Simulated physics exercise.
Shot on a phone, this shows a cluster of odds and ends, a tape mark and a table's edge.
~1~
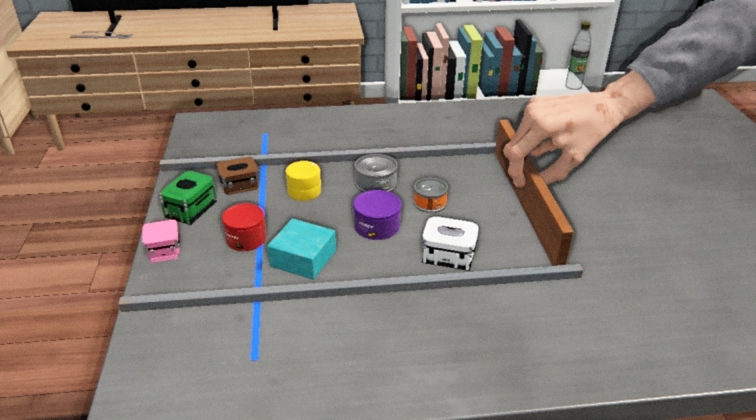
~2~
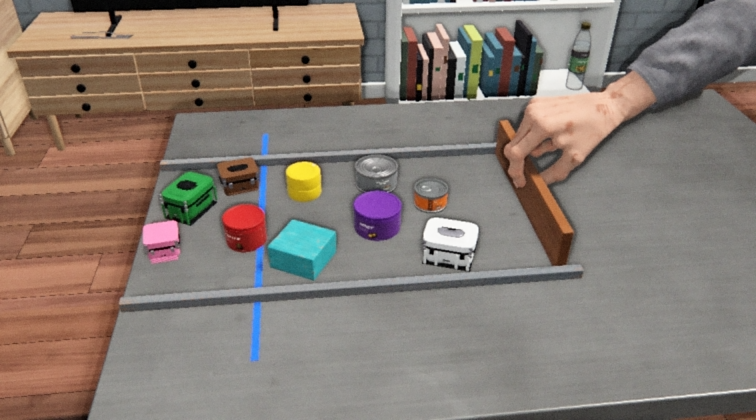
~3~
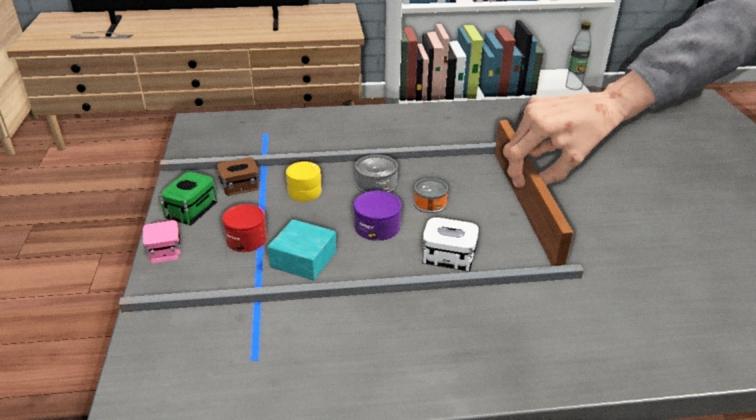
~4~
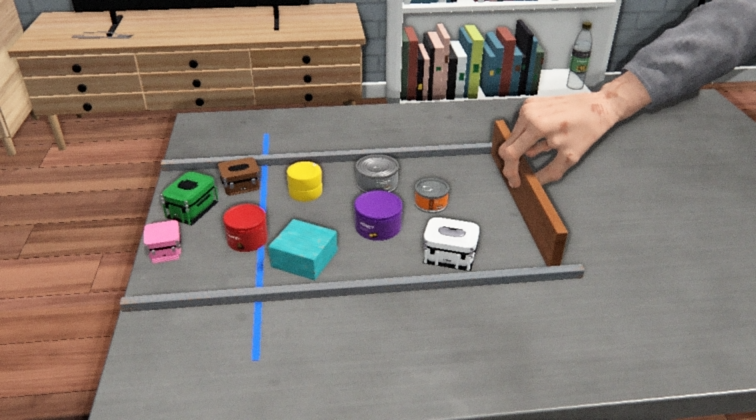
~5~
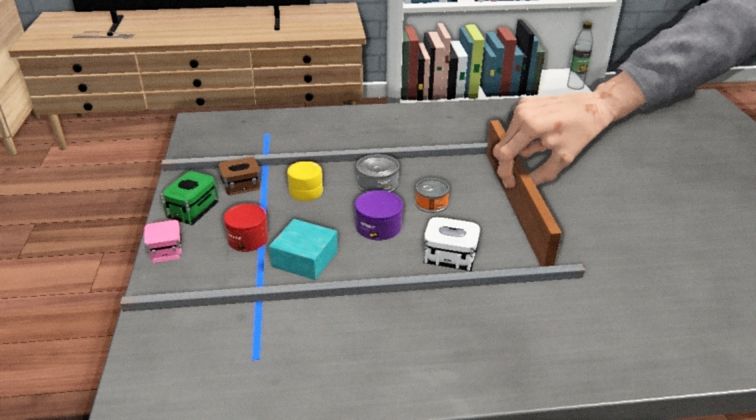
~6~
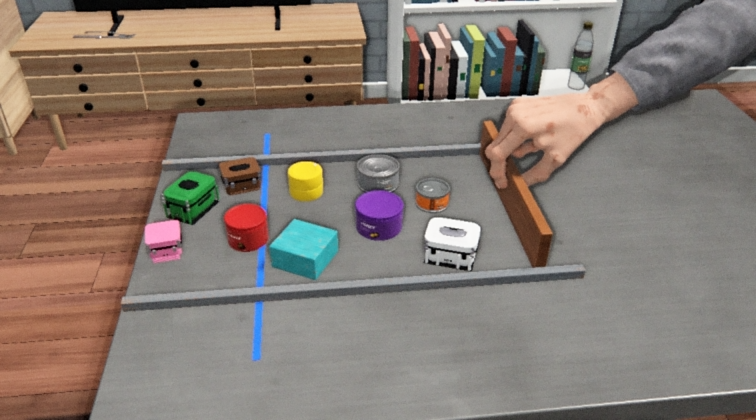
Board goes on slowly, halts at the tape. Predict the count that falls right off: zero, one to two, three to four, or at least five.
The way I see it, not one of them ends up off the end.
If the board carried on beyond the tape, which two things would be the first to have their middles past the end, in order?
Pink case and then green case.
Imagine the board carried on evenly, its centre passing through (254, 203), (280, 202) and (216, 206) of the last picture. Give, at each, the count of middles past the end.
Counts: 0, 0, 2.
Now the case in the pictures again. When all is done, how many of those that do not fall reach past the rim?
The total comes out at 1.
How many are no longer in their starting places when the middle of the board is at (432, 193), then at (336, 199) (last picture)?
At the first point the count is 2, at the second it's 7.
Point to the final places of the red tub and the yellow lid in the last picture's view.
First (195, 217), then (214, 197).
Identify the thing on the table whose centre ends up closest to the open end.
That one is the pink case.
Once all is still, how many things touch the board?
4.
A little later, none off yet; pink case at rest near (165, 242); green case at rest near (191, 197); brown case at rest near (241, 177).
When it is over, the number that fall off is zero.
